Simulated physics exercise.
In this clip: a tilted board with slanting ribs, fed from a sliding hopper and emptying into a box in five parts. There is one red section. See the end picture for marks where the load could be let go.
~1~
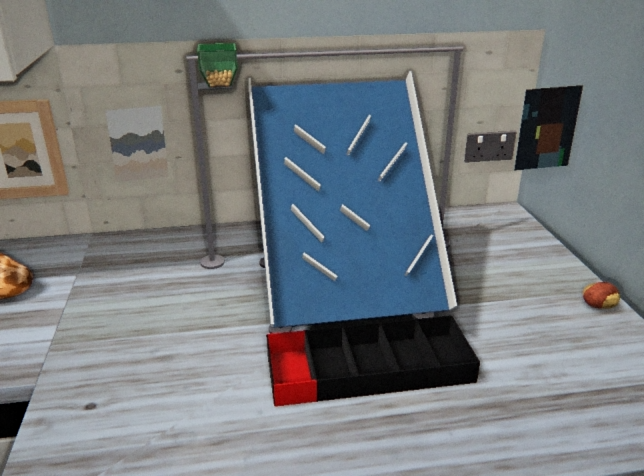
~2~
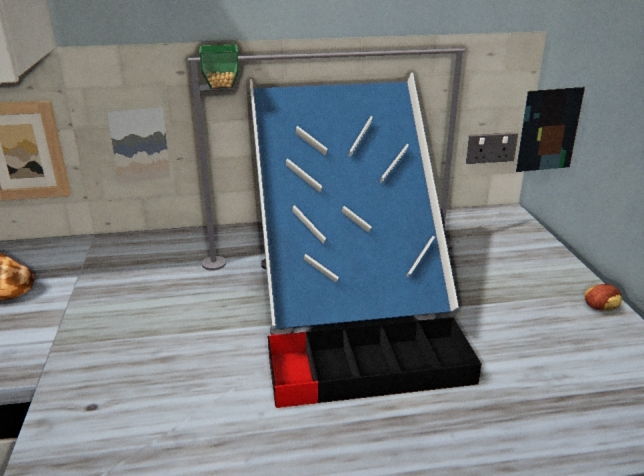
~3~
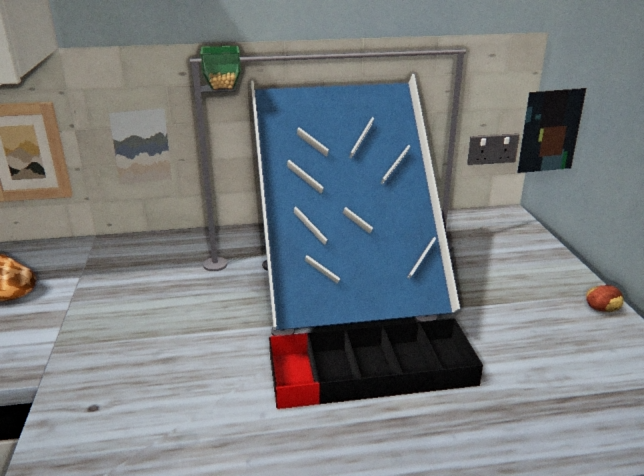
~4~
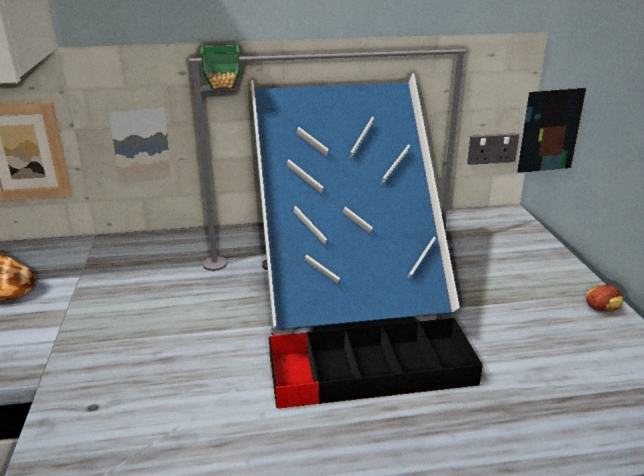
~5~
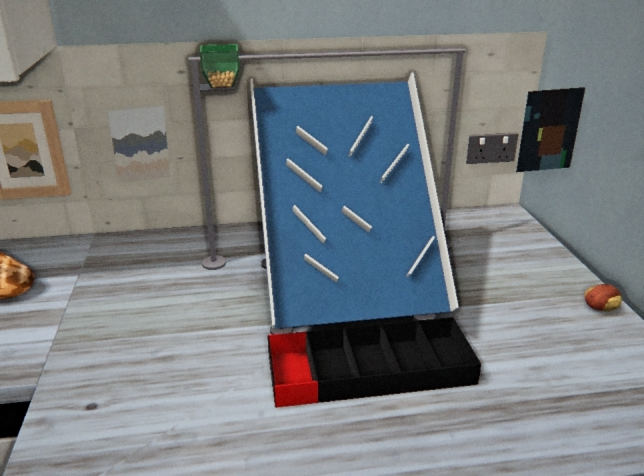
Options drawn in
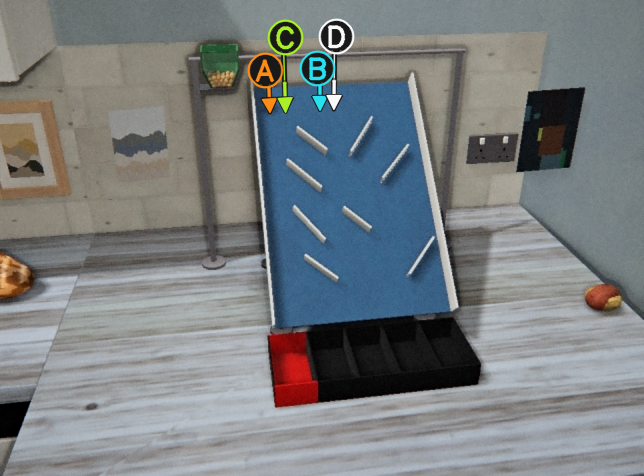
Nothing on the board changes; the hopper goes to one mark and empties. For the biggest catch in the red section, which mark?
Best: A.
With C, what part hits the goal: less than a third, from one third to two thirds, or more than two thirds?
From one third to two thirds.
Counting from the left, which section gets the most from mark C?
The first from the left.
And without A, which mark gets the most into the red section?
Mark C.
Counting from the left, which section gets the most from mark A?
It is the first one.
On the marked copy, mark A meets the board at (269, 107); mark B meets the board at (320, 105); mark C meets the board at (285, 107); mark D meets the board at (333, 104).
With A, roughly two thirds in the red section, roughly a quarter in other sections, about a tenth outside the box.
With B, just a few in the red section, almost all in other sections, just a few outside the box.
With C, roughly a third in the red section, roughly half in other sections, about a tenth outside the box.
With D, not one piece in the red section, almost all in other sections.
